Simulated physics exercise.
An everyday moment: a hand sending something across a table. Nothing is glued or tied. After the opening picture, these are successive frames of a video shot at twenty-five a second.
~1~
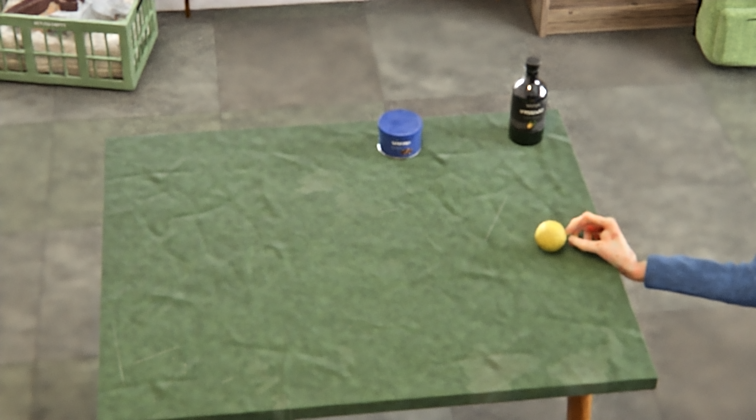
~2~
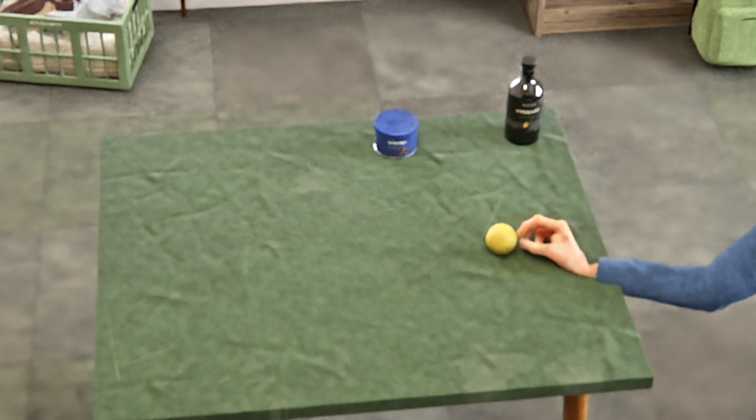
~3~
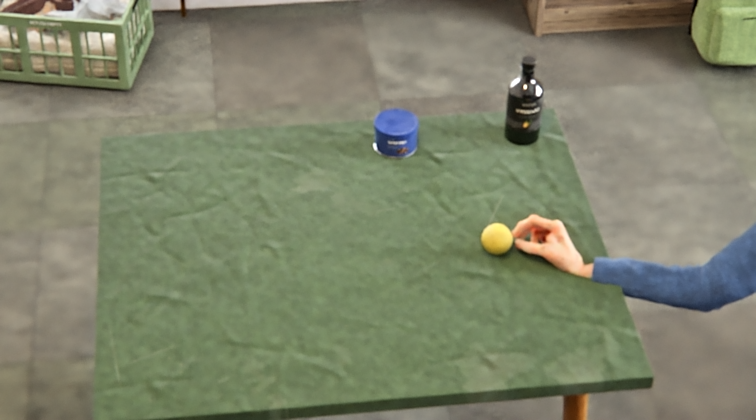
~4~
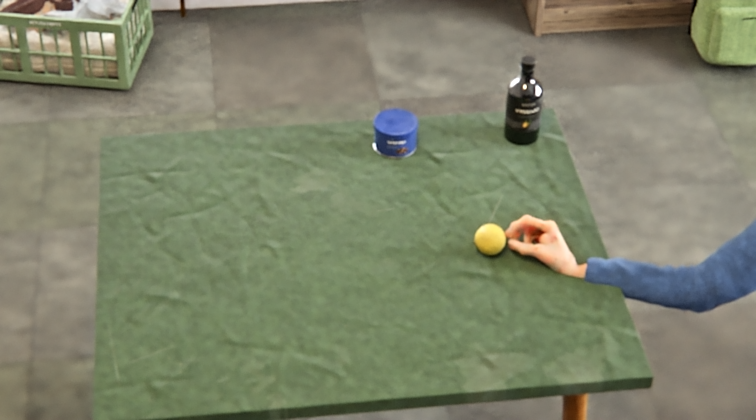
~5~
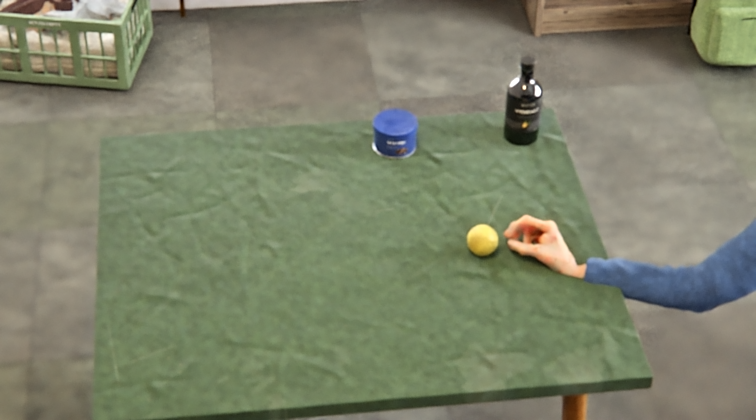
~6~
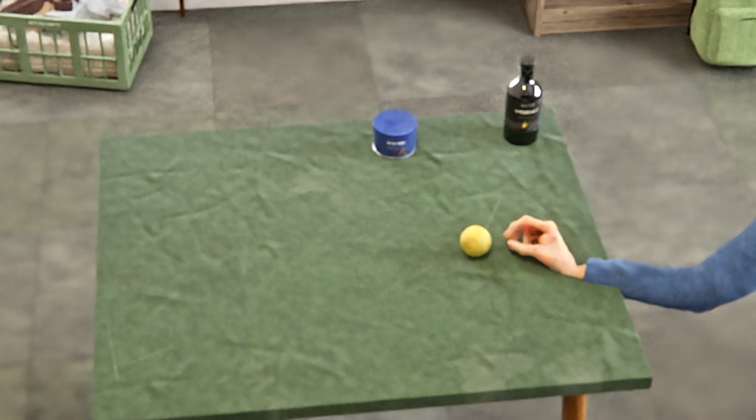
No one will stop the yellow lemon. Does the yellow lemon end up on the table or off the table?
The yellow lemon remains on top.
Then, 0.10 s after the last picture, yellow lemon rolled about its own width near (460, 242).
Then, 0.20 s after the last picture, yellow lemon rolled about its own width near (447, 243).
Then, 0.40 s after the last picture, yellow lemon rolled well along near (427, 245).
Then, 0.60 s after the last picture, yellow lemon rolled well along near (414, 246).
At rest, moved from the start, yellow lemon. Seen from the same camera at the end, yellow lemon near (411, 246).
